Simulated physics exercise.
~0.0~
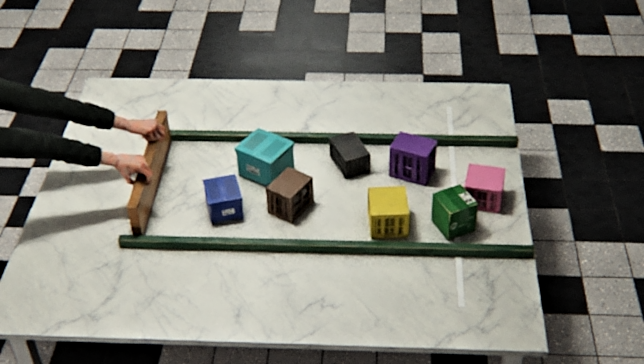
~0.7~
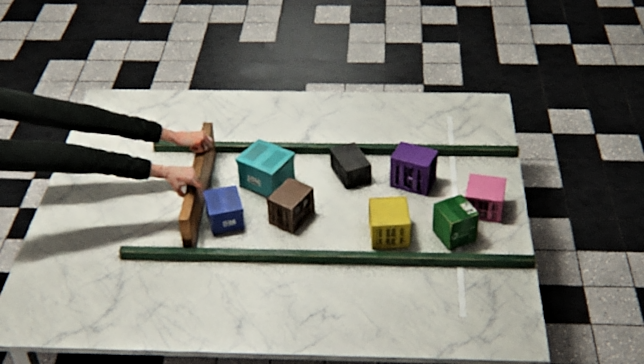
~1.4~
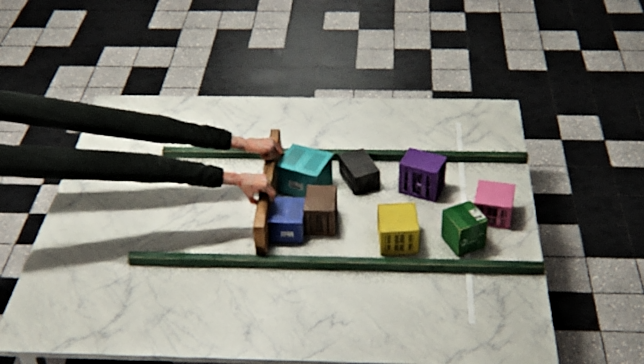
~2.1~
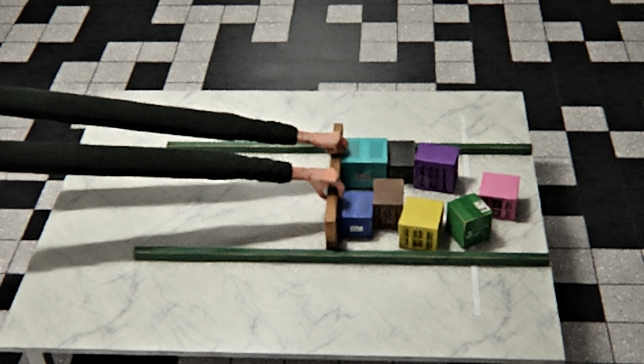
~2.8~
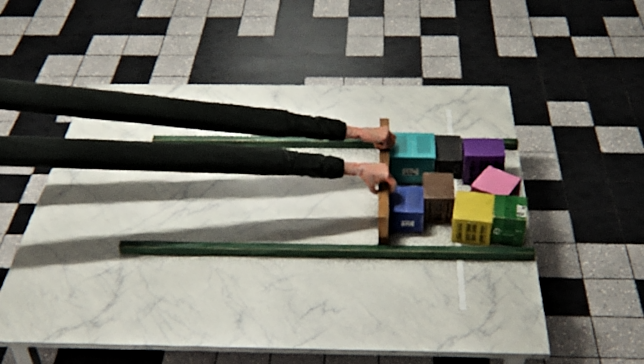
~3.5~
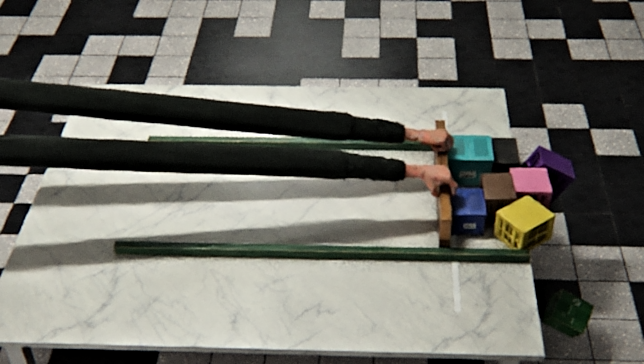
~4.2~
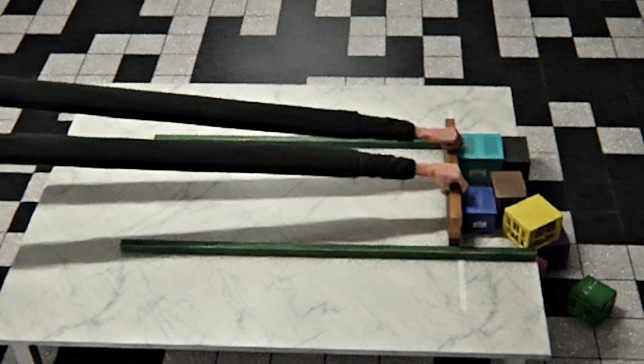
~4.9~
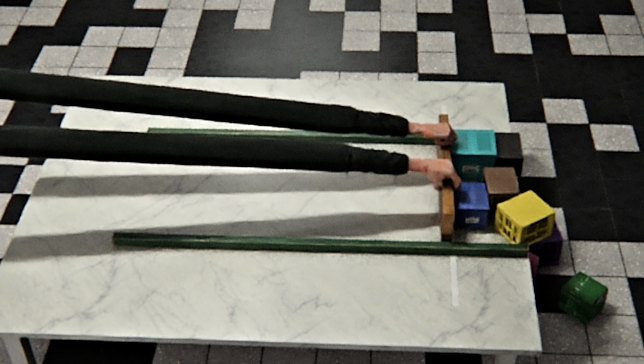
At first, two dark-sleeved arms hold a wooden plank upright at the left of a pale marble table, where eight colourful box-like crates sit scattered between two green rails. The hands push the plank right, and it reaches the blue and turquoise ones, then the brown. As it keeps sliding, the black, purple, yellow and green ones are swept along, bunching toward the right edge. The green one drops off, followed by the purple and pink ones. The plank stops near the pale line, with the yellow crate tilted at the edge beside the blue, turquoise, brown and black ones.
